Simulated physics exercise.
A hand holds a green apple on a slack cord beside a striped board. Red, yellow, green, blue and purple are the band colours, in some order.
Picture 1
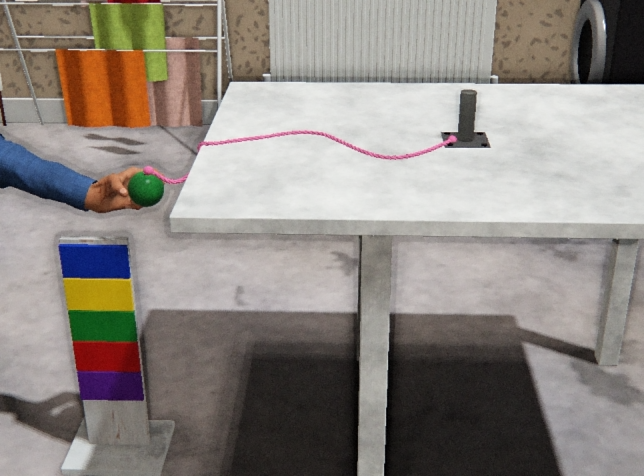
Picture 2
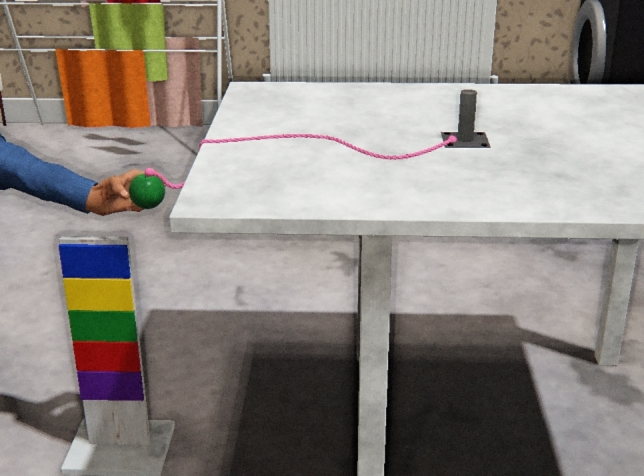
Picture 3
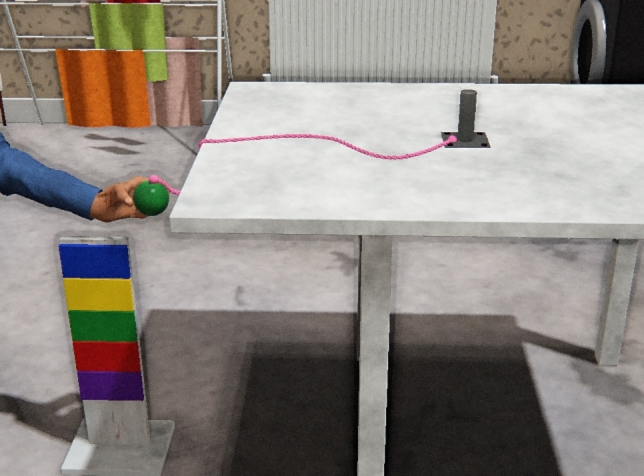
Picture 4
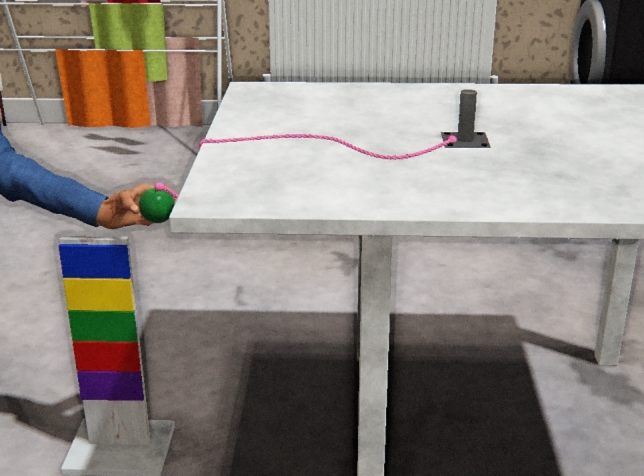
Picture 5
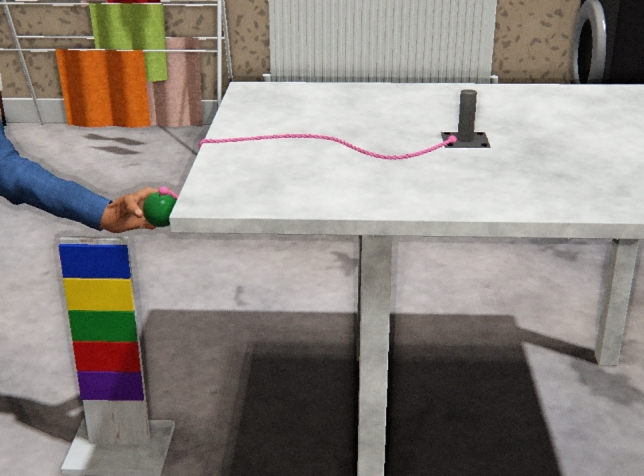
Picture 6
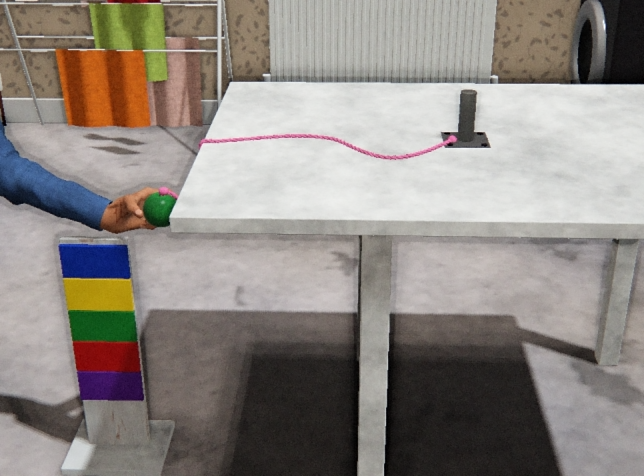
A hand holding a green ball on a slack pink cord moves slightly down and right toward the table's edge, above a striped board.
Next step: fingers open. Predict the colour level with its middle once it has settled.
I would say yellow.
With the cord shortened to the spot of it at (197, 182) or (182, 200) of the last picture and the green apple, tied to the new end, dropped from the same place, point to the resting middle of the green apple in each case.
Estimated pixels: (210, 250) then (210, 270).
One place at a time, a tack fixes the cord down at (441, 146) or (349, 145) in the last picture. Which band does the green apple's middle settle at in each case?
Yellow, then blue.
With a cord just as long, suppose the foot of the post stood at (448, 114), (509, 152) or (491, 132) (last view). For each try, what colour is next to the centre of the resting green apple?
Yellow; blue; blue.
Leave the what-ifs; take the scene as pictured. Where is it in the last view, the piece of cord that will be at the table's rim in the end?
It's the piece you see at (249, 139).
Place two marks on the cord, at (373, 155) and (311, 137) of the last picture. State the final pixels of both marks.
The first moves to (348, 142), the second to (265, 144).
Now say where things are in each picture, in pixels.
Green apple (146, 188); blue (94, 263); yellow (98, 295); green (102, 327); red (106, 358); purple (110, 387), in the first picture.
Green apple (147, 191); cord through (433, 149) (373, 155) (324, 137) (256, 139) (199, 161), in the second picture.
Green apple (151, 198), in the third picture.
Green apple (157, 205); cord through (433, 149) (373, 155) (323, 138) (255, 139) (200, 162), in the fourth picture.
Green apple (161, 209), in the fifth picture.
Green apple (161, 209); cord through (433, 149) (373, 155) (323, 138) (255, 139) (201, 162), in the sixth picture.
Soon after, apple near (203, 275); level with blue.
After that, apple near (224, 289); level with yellow.
In the end, apple near (207, 290); level with yellow. At yellow.
